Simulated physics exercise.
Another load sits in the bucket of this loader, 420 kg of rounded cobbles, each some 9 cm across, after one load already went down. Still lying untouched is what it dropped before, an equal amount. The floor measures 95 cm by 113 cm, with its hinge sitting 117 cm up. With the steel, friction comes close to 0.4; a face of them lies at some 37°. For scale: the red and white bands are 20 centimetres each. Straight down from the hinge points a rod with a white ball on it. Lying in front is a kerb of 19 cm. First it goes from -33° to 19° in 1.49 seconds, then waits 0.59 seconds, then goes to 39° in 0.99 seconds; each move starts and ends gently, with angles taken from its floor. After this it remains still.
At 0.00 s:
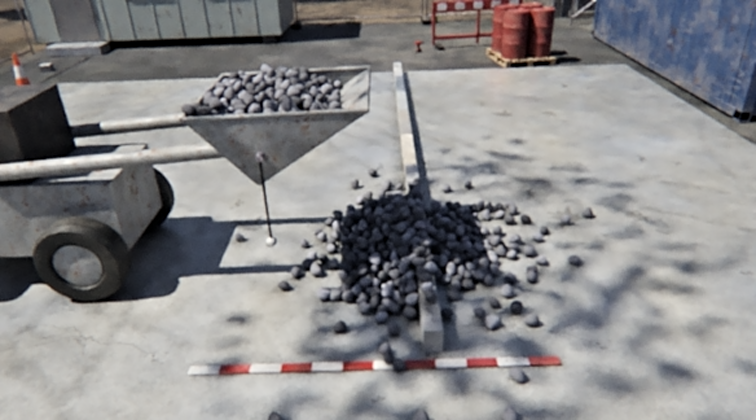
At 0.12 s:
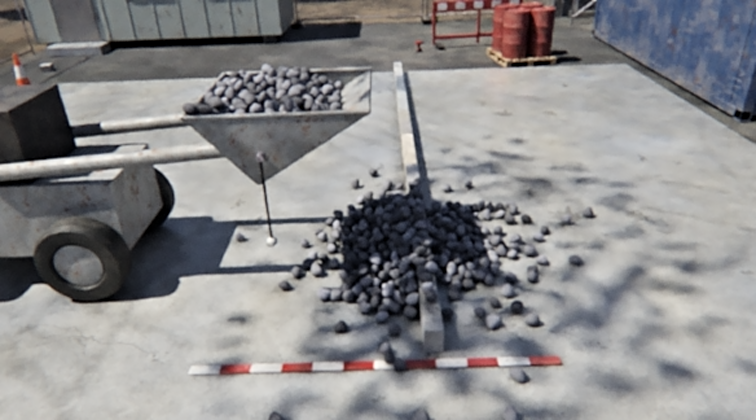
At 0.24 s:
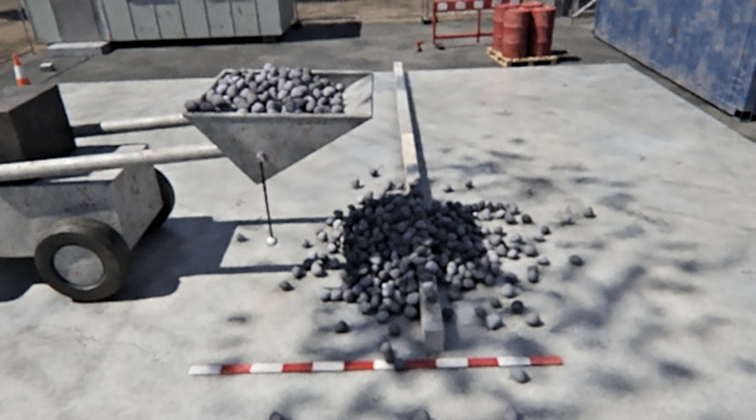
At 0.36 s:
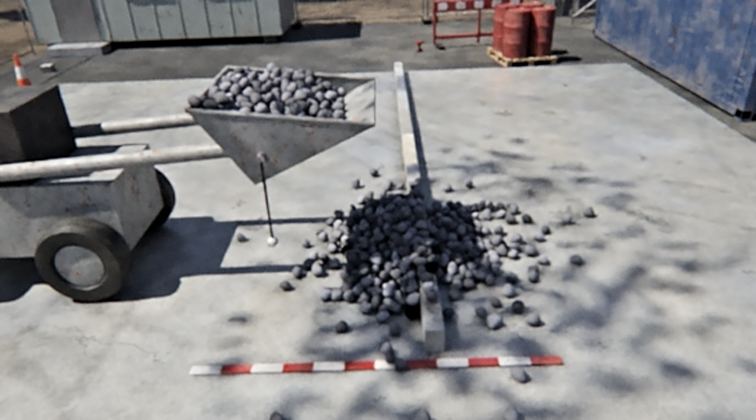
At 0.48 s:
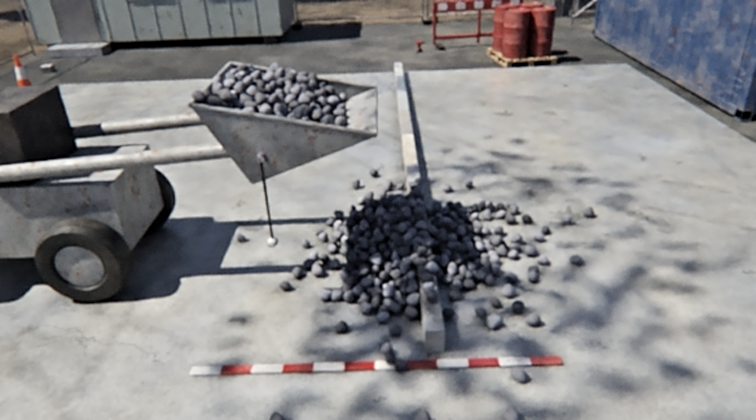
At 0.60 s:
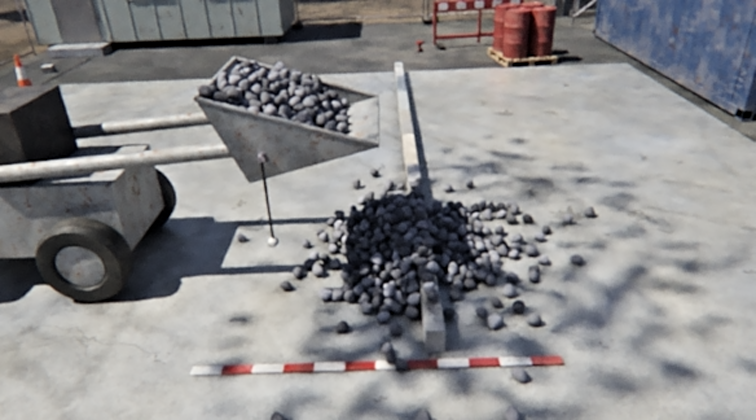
A grey metal loader at the left holds a bucket of dark grey stones above a pale concrete yard, seen from a raised, fixed viewpoint. A stone heap lies across a narrow kerb, with a red-and-white strip in front and red drums, a barrier and a blue container behind. The bucket slowly tilts its right lip downward while its stones shift slightly and the heap stays still.
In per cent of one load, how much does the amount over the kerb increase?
About 29 per cent.
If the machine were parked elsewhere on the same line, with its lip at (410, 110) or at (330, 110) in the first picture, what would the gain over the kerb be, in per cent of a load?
First place: Roughly 75 %; second place: Roughly 5 %.
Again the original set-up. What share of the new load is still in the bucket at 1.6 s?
Reading: Near 90 % of the load.
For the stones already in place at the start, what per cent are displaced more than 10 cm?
About 10 %.
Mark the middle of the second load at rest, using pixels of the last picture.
In the last view, about pixel (393, 233).
After 1.1 s the floor is at 11°; in per cent of one load, 100 in the bucket, 69 on this side of the kerb, 31 over the kerb; the foremost stones are at (550, 229).
After 1.6 s the floor is at 19°; in per cent of one load, 89 in the bucket, 80 on this side of the kerb, 31 over the kerb; the foremost stones are at (550, 229).
After 3.5 s the floor is at 39°; in per cent of one load, 0 in the bucket, 140 on this side of the kerb, 60 over the kerb; the foremost stones are at (547, 218).
After 6.2 s the floor is at 39°; in per cent of one load, 0 in the bucket, 140 on this side of the kerb, 60 over the kerb; the foremost stones are at (547, 218). Net gain over the kerb, 29.
